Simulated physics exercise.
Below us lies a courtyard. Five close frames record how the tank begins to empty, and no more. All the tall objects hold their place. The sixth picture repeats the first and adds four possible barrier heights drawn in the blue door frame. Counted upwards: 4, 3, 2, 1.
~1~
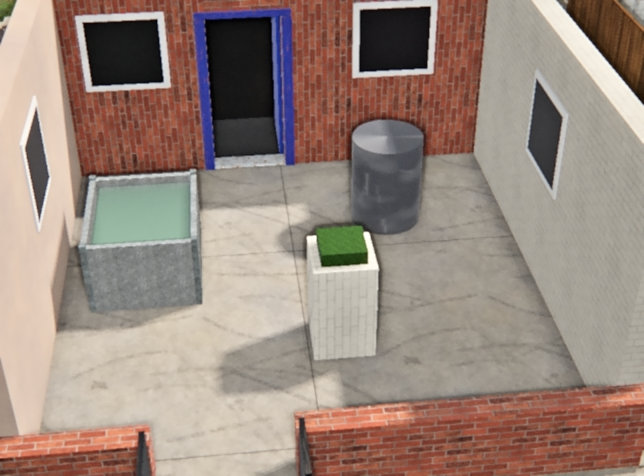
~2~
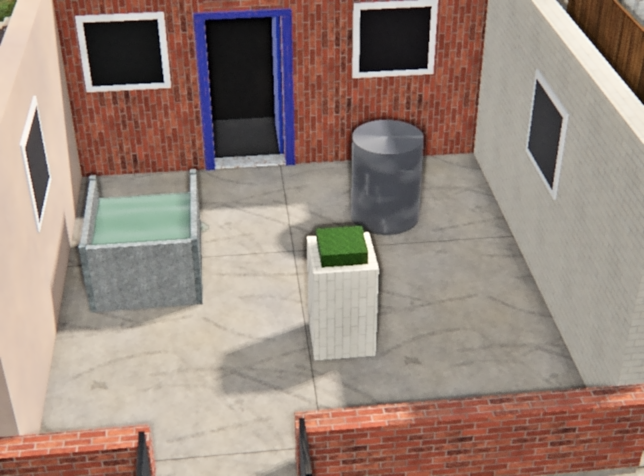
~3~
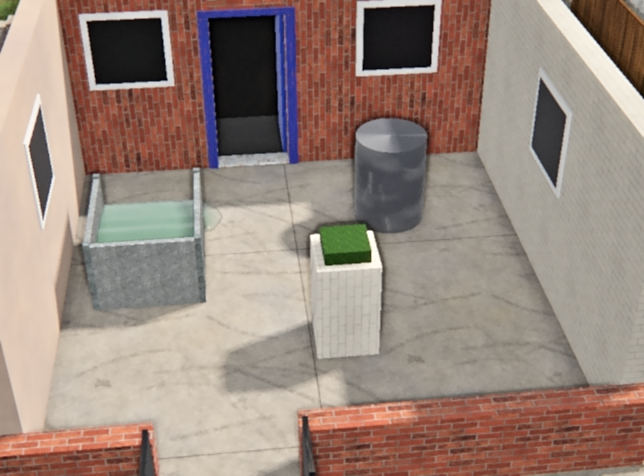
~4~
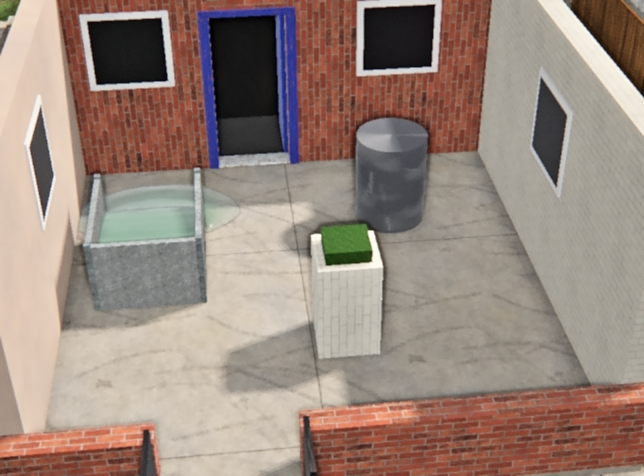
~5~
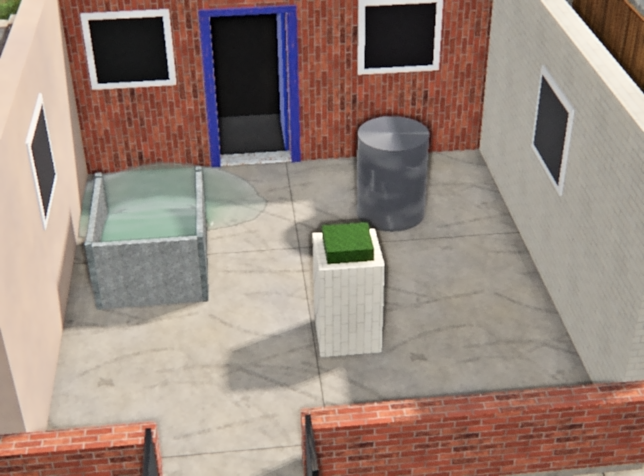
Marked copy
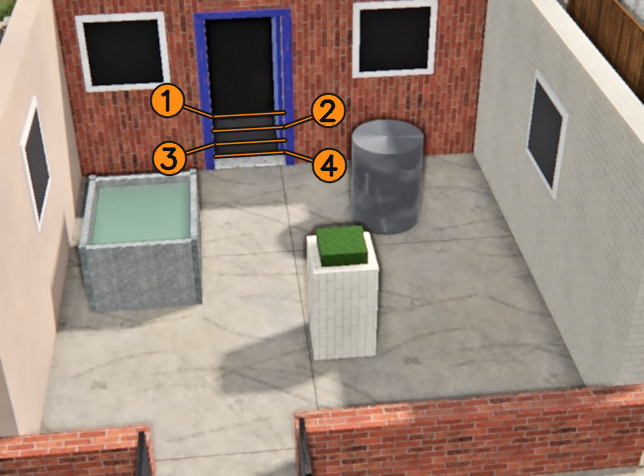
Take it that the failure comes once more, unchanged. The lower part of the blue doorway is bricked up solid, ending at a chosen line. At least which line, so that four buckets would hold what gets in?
The limit is 4.
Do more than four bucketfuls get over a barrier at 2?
No.
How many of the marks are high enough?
All of the four.
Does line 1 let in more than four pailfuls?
No.
In orange, 1 at (248, 114); 2 at (249, 129); 3 at (249, 142); 4 at (250, 154); from the bottom up 4, 3, 2, 1.
For line 1, nothing gets over.
For line 2, nothing gets over.
For line 3, nothing gets over.
For line 4, a bucket or two gets in.
